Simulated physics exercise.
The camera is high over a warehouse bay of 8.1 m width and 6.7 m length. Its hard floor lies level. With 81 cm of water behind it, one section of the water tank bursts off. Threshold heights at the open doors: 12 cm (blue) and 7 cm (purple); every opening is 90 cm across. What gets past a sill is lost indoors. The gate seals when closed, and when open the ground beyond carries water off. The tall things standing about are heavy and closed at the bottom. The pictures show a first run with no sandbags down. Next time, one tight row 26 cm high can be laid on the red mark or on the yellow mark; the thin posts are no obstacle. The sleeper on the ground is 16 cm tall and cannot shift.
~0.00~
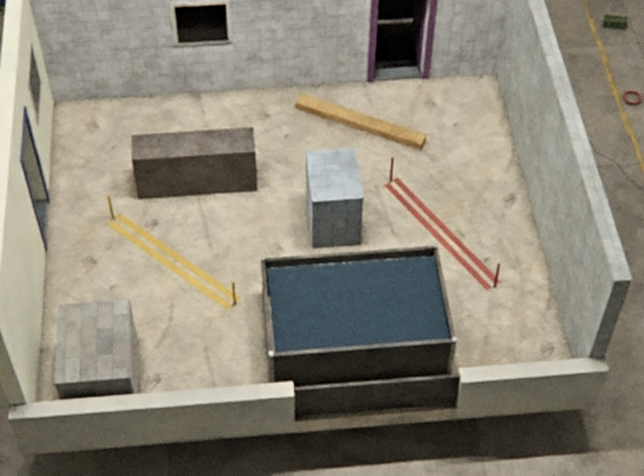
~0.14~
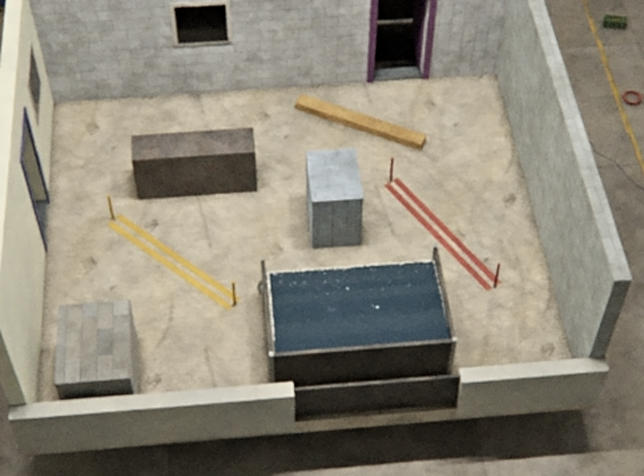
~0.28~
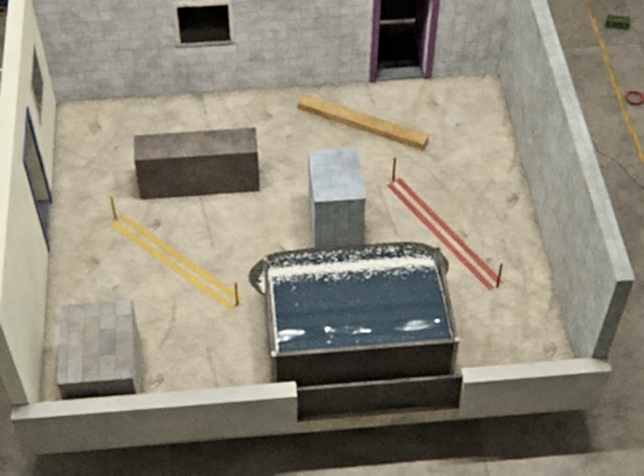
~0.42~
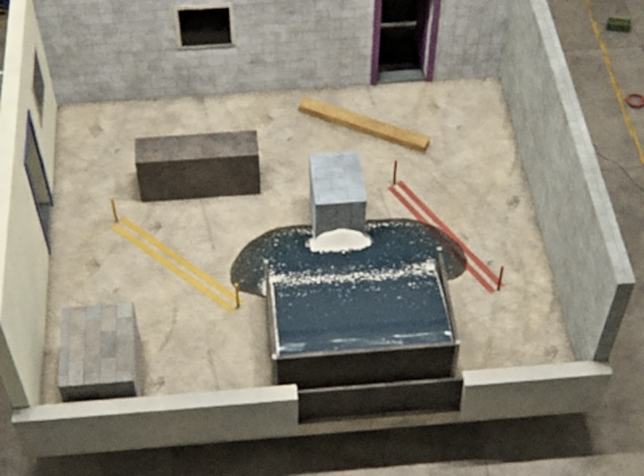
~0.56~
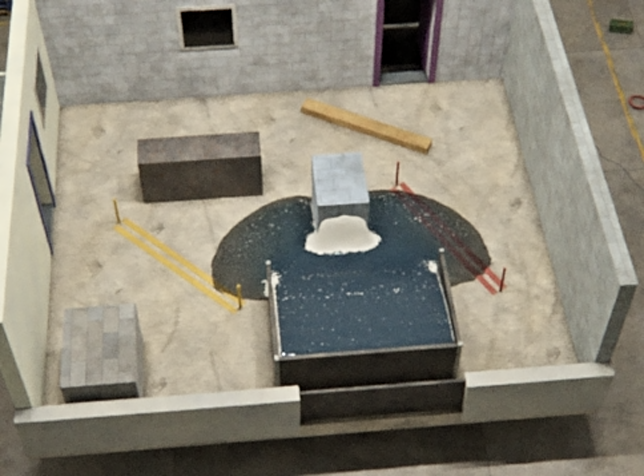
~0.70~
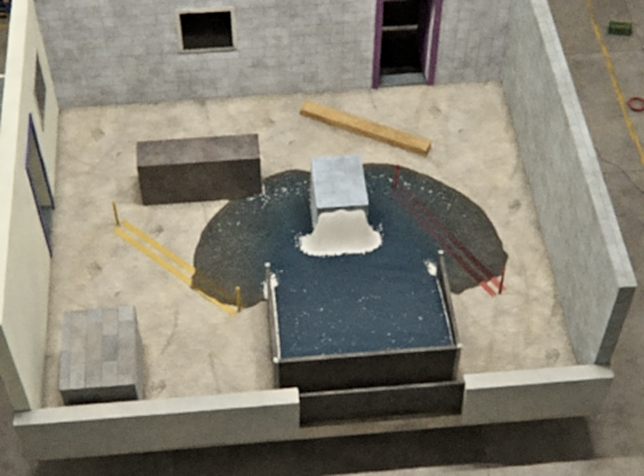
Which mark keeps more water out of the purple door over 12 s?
The red mark.
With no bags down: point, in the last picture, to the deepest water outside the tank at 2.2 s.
Near (497, 86).
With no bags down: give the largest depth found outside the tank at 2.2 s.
About 52 cm.
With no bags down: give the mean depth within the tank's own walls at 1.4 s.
Some 32 cm.
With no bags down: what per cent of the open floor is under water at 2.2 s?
Near 60 per cent is wet.
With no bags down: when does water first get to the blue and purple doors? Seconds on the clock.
Blue 2.0 s, purple 1.5 s.
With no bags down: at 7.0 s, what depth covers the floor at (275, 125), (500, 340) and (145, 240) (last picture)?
In that order: 6, 1 and 9 cm.
After 1.4 s water covers 40 % of the floor and is deepest (49 cm) near (342, 264) in the run without bags; in at the purple door, 0 L with no bags, 0 L with the row on red, 0 L on yellow.
After 2.2 s water covers 60 % of the floor and is deepest (52 cm) near (497, 86) in the run without bags; in at the purple door, 29 L with no bags, 0 L with the row on red, 22 L on yellow.
After 3.5 s water covers 75 % of the floor and is deepest (26 cm) near (488, 130) in the run without bags; in at the purple door, 68 L with no bags, 0 L with the row on red, 74 L on yellow.
After 7.0 s water covers 90 % of the floor and is deepest (16 cm) near (161, 145) in the run without bags; in at the purple door, 125 L with no bags, 0 L with the row on red, 127 L on yellow.
After 12.0 s water covers 100 % of the floor and is deepest (14 cm) near (326, 412) in the run without bags; in at the purple door, 136 L with no bags, 0 L with the row on red, 138 L on yellow.
